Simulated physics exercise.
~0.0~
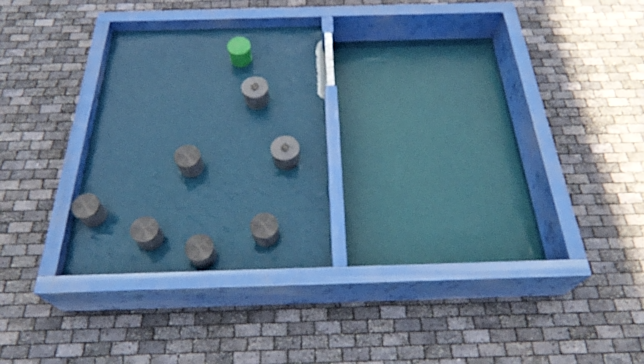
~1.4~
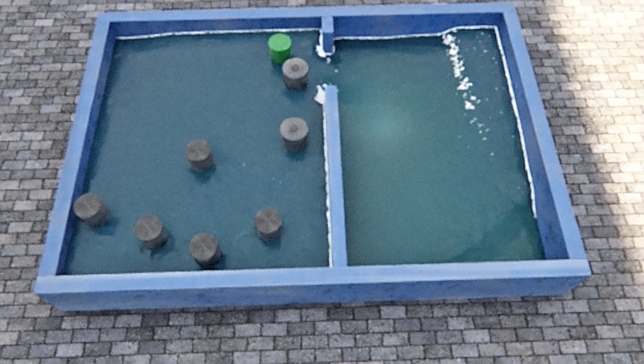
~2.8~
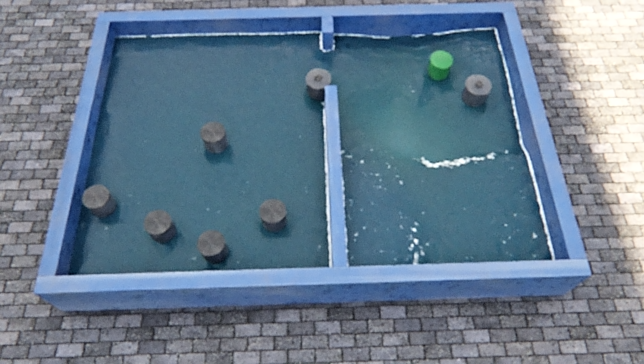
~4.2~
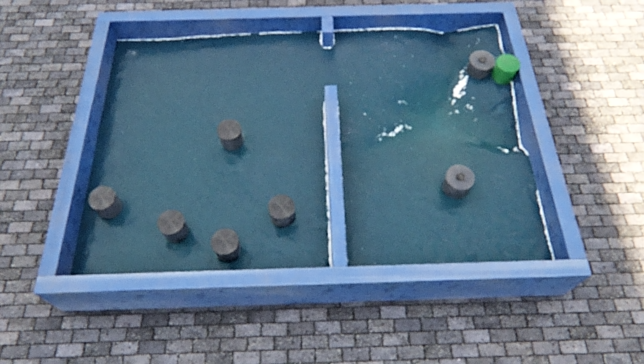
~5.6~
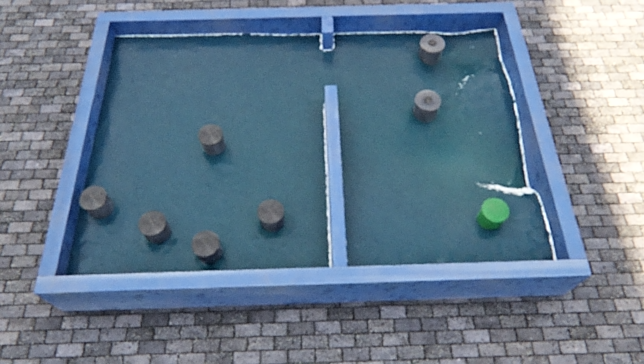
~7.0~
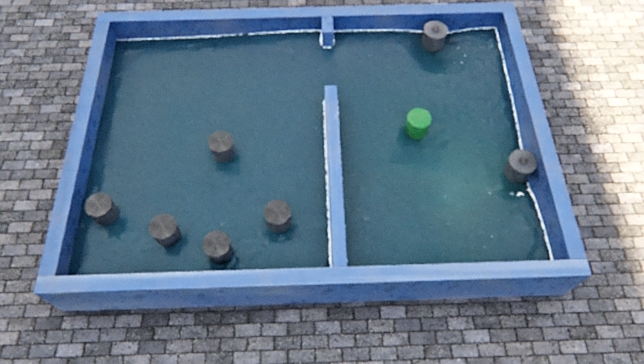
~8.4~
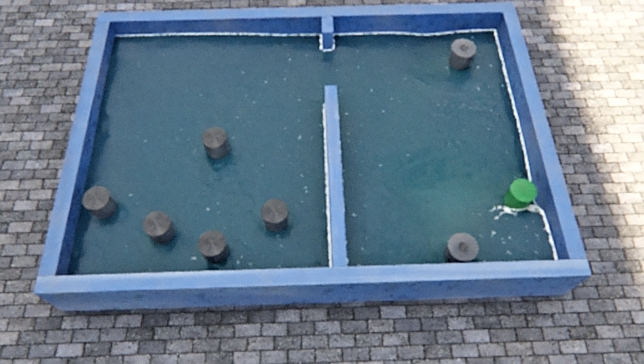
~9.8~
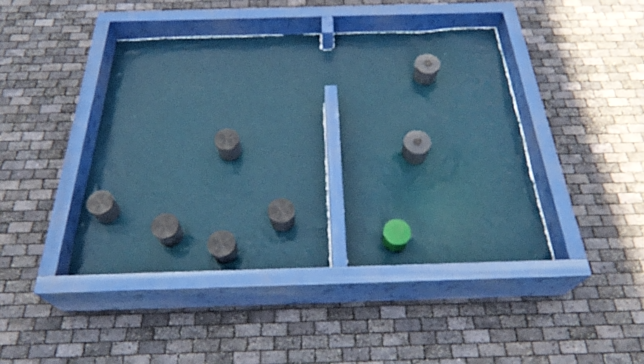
A blue rectangular basin of water, divided by a low wall, sits on grey paving and is seen from above at an angle. A green cylinder and seven grey-brown ones stand in the left part. A section of the divider near the top opens, and water rushes right with white foam. The green cylinder and two grey ones drift through the gap into the right part, where they circle and shift about. The other five only sway slightly on the left. At the end, the green one floats near the bottom of the right part, below its two grey companions.
